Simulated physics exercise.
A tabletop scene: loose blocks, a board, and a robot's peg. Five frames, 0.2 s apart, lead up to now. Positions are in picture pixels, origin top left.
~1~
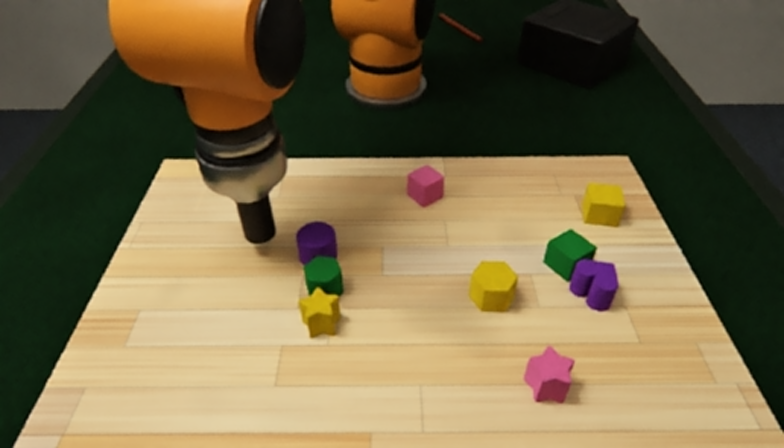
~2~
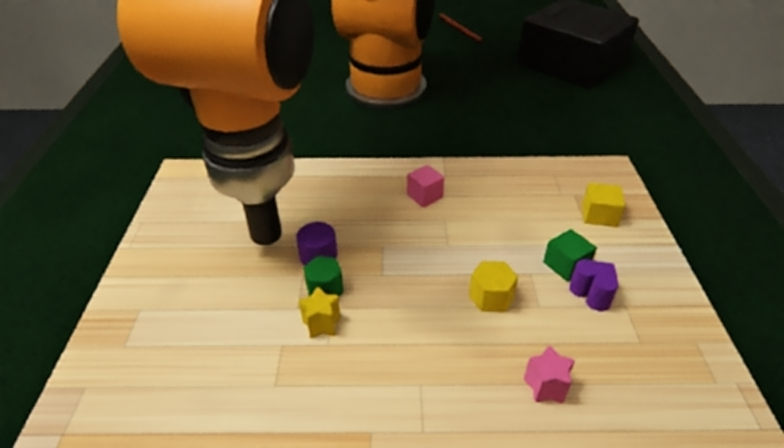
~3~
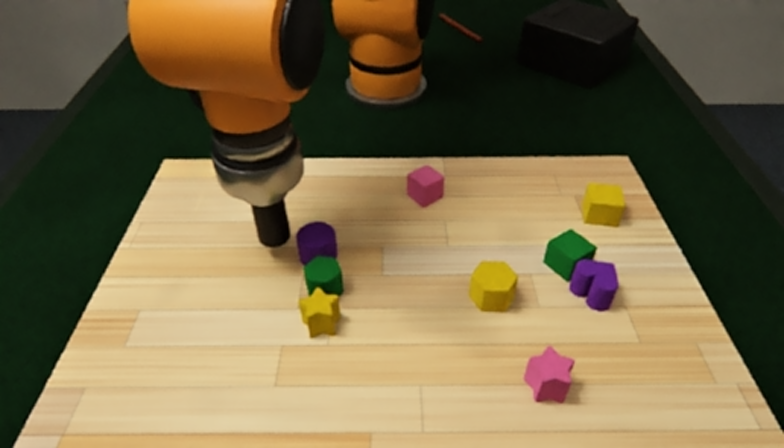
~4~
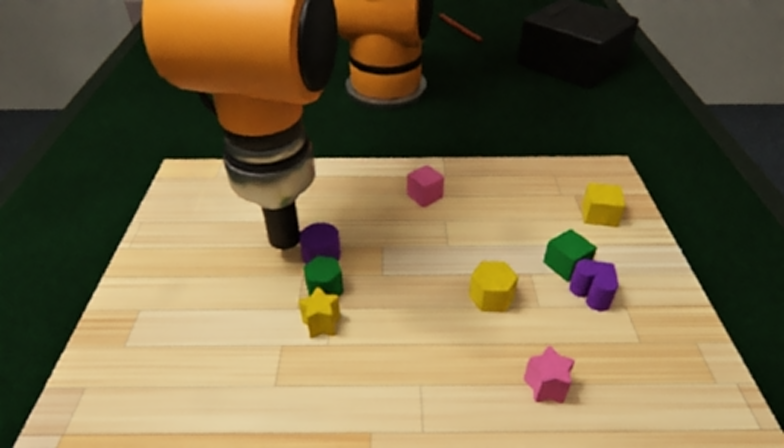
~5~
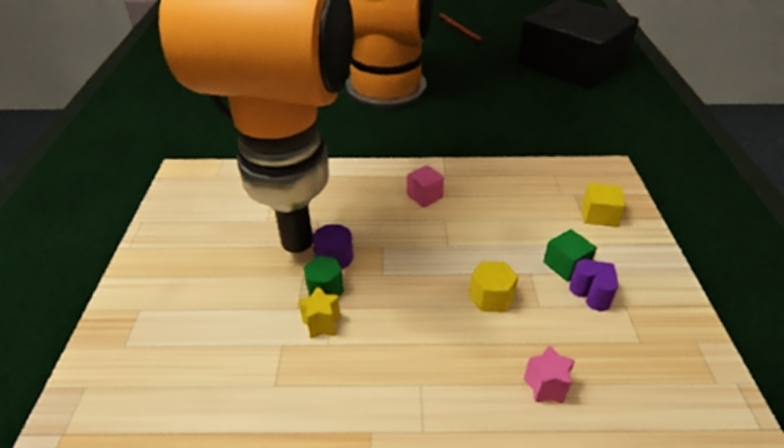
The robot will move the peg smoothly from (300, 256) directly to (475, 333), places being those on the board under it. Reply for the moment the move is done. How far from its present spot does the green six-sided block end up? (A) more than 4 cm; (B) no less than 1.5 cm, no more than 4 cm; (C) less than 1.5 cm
The correct letter is B.
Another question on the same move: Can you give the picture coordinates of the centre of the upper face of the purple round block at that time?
The point I'd pick in the picture is (383, 239).
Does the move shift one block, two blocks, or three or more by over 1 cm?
Count: 2.
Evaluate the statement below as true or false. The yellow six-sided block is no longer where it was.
False - the claim does not hold.
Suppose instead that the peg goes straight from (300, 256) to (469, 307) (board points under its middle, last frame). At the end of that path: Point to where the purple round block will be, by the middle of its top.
Its top centre is at about (402, 238).
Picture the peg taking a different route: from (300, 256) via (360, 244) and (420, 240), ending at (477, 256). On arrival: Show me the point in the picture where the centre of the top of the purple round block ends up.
Expect it around (409, 242).
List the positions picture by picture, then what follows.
The first frame shows peg tip (260, 234); block tops, yellow star (319, 302); green six-sided block (322, 268); purple round block (316, 234); yellow six-sided block (495, 275).
The second frame shows peg (267, 235); blocks unchanged.
The third frame shows peg (275, 237); blocks unchanged.
The fourth frame shows peg (285, 239); purple round block (319, 234).
The fifth frame shows peg (297, 242); yellow star (319, 302); green six-sided block (322, 268); purple round block (332, 236); yellow six-sided block (495, 275).
What follows on the original path. One third of the way, peg (353, 265); yellow star (316, 305); green six-sided block (332, 282), turned 55° clockwise; purple round block (380, 239).
Two thirds of the way, peg (412, 291); yellow star (316, 305); green six-sided block (333, 281), turned 55° clockwise; purple round block (383, 239).
At the end, peg (477, 319); yellow star (316, 305); green six-sided block (333, 281), turned 55° clockwise; purple round block (383, 239); yellow six-sided block in place.
